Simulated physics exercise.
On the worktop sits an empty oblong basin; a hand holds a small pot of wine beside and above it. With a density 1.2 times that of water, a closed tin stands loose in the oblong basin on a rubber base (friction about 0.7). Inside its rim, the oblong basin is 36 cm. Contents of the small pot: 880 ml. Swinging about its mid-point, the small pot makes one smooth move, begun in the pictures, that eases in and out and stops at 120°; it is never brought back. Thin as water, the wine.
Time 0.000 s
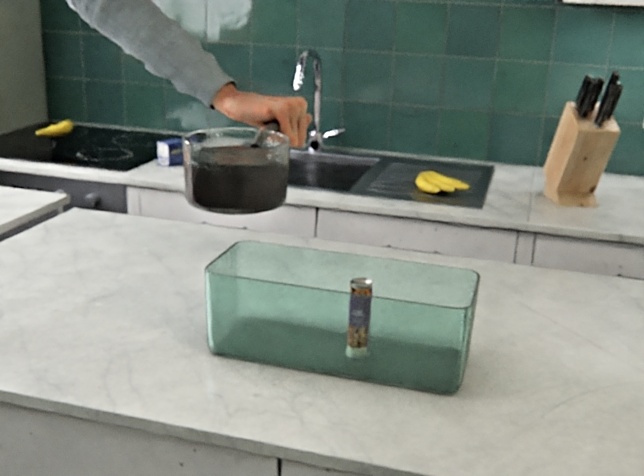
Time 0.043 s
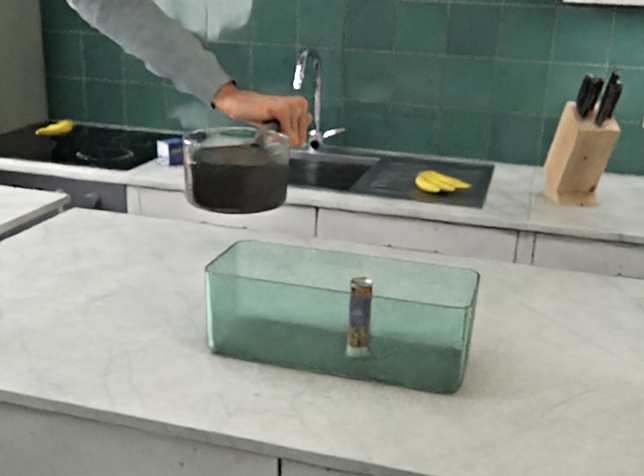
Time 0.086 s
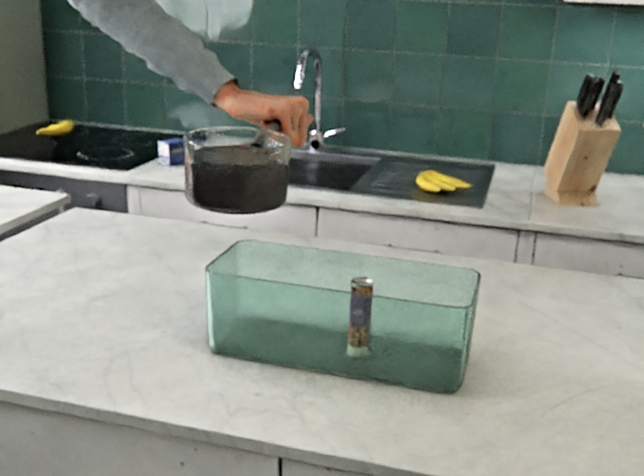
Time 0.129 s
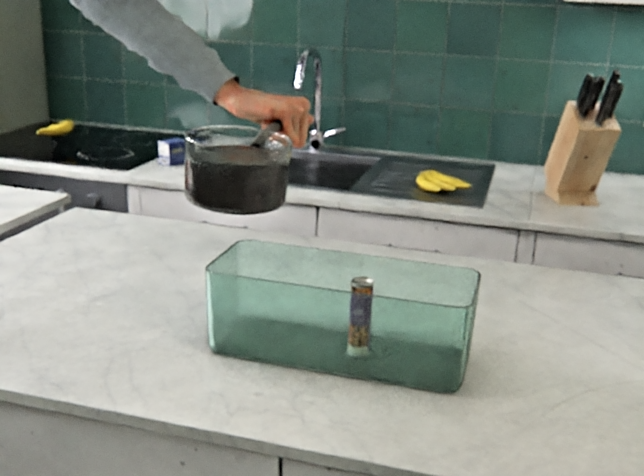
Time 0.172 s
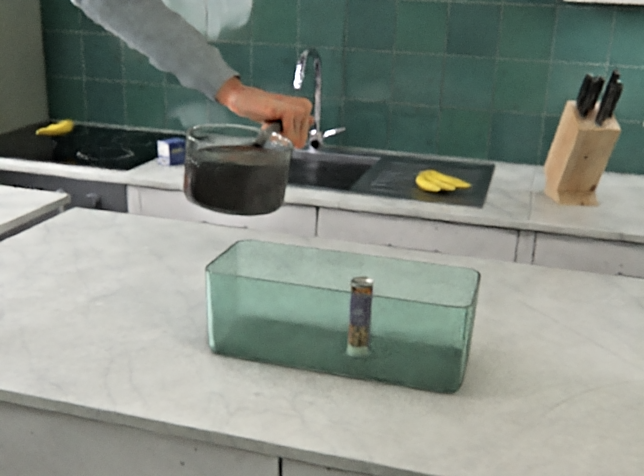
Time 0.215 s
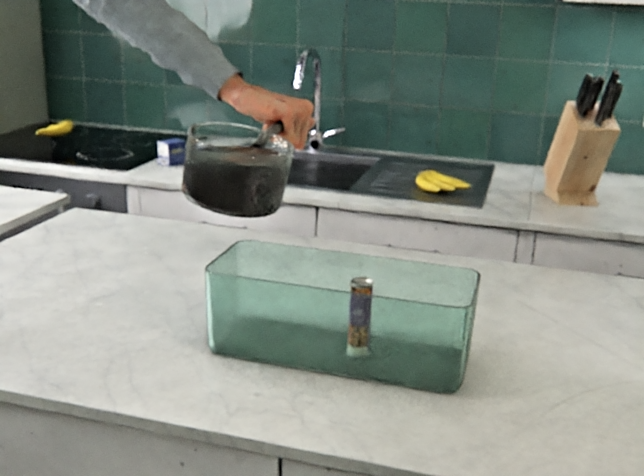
In the video, a hand holds a small clear pot of dark liquid above a kitchen worktop, beside a green-tinted oblong basin with a tin standing inside, and after staying level at first, the pot tilts slightly to the right.
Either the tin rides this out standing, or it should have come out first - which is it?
It never tilts over.
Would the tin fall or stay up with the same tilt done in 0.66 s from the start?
Then the tin does not tip.
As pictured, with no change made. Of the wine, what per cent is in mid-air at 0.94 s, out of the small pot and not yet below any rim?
About 8 per cent.
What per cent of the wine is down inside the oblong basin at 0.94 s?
84 per cent or thereabouts.
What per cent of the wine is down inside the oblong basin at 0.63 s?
Near 8 in a hundred.
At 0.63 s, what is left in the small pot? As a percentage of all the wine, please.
Fraction remaining: Approx. 64 per cent.
By 0.63 s the tilt is 73° and 64 per cent is still to pour; the tin stands where it began.
By 0.94 s the tilt is 113° and 8 per cent is still to pour; the tin stands 1 cm from where it began.
By 1.26 s the tilt is 120° and 0 per cent is still to pour; the tin stands 1 cm from where it began.
By 1.61 s the tilt is 120° and 0 per cent is still to pour; the tin stands 1 cm from where it began.
At rest the tin stands 1 cm from where it began.
